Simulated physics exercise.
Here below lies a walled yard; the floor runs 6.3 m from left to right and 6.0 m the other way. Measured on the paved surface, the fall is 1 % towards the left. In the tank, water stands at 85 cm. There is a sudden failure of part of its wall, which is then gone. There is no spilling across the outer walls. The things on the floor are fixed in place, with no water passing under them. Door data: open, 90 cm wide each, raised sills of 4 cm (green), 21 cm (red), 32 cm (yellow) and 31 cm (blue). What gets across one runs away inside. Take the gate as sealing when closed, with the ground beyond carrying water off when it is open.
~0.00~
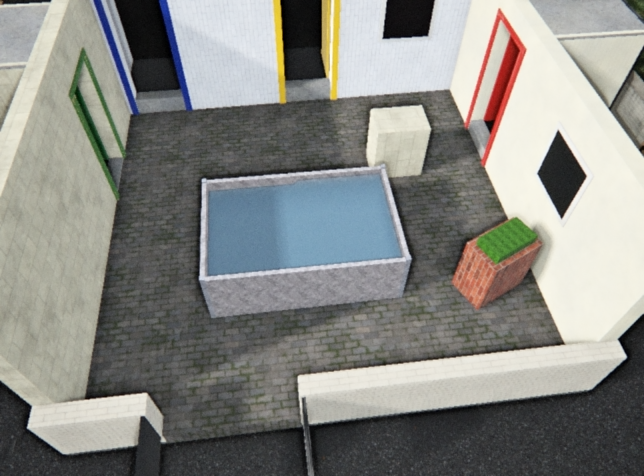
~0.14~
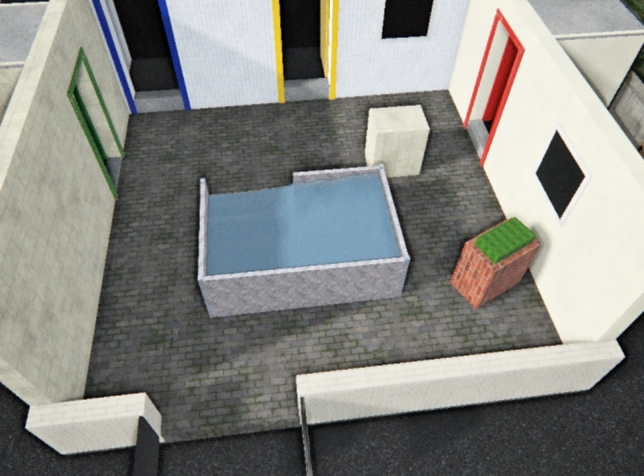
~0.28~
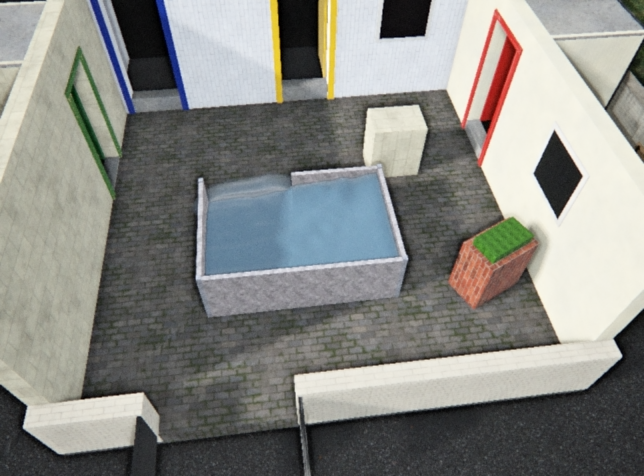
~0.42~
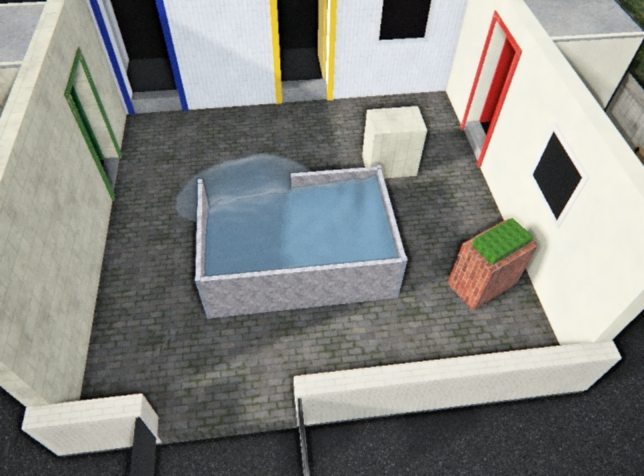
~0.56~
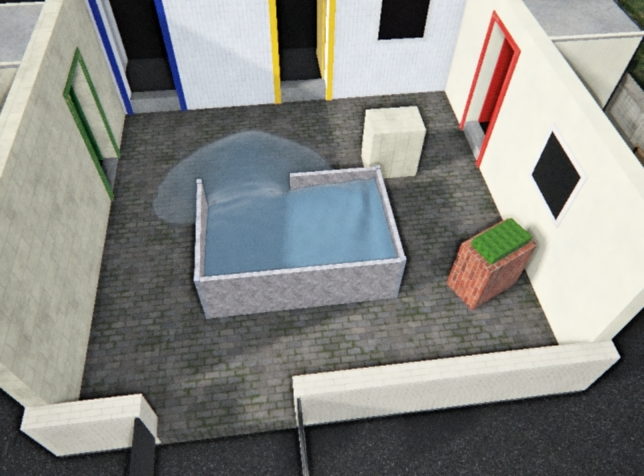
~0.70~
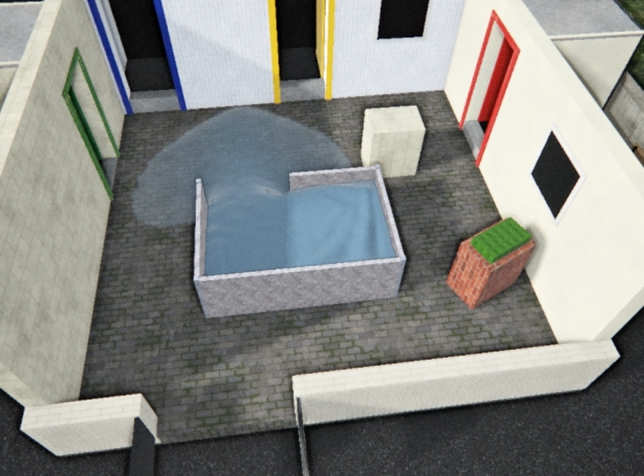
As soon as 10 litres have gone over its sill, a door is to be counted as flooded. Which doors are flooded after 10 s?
Green door: More than stated. Red door: Less than stated. Yellow door: Less than stated. Blue door: More than stated.
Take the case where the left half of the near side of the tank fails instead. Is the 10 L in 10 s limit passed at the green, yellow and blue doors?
Green short, yellow short, blue short.
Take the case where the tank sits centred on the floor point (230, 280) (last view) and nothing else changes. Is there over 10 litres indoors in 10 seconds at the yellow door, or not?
Lab note: Yellow door, limit held.
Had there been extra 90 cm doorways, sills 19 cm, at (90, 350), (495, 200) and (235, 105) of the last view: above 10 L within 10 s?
In turn: Not over, not over, above.
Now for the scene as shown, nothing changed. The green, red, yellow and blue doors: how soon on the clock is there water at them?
Times: Green 1.0 seconds, red 2.8 seconds, yellow 0.9 seconds, blue 1.0 seconds.
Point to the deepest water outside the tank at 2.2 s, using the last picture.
Location: Approx. (125, 115).
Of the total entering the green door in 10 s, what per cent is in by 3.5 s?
Roughly 35 percent is in by then.
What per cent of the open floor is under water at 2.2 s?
35 %.
After 1.4 s water covers 35 % of the floor and is deepest (50 cm) near (125, 115); green door 8 cm at the sill, 1 L in, red door not reached, yellow door 28 cm at the sill, 0 L in, blue door 31 cm at the sill, 0 L in.
After 2.2 s water covers 35 % of the floor and is deepest (50 cm) near (125, 115); green door 14 cm at the sill, 50 L in, red door not reached, yellow door 27 cm at the sill, 0 L in, blue door 46 cm at the sill, 20 L in.
After 3.5 s water covers 50 % of the floor and is deepest (32 cm) near (125, 115); green door 16 cm at the sill, 161 L in, red door 16 cm at the sill, 0 L in, yellow door 23 cm at the sill, 1 L in, blue door 29 cm at the sill, 46 L in.
After 6.0 s water covers 85 % of the floor and is deepest (20 cm) near (124, 121); green door 16 cm at the sill, 310 L in, red door 14 cm at the sill, 0 L in, yellow door 13 cm at the sill, 1 L in, blue door 18 cm at the sill, 47 L in.
After 10.0 s water covers 100 % of the floor and is deepest (12 cm) near (388, 259); green door 11 cm at the sill, 458 L in, red door 7 cm at the sill, 0 L in, yellow door 10 cm at the sill, 1 L in, blue door 11 cm at the sill, 47 L in.
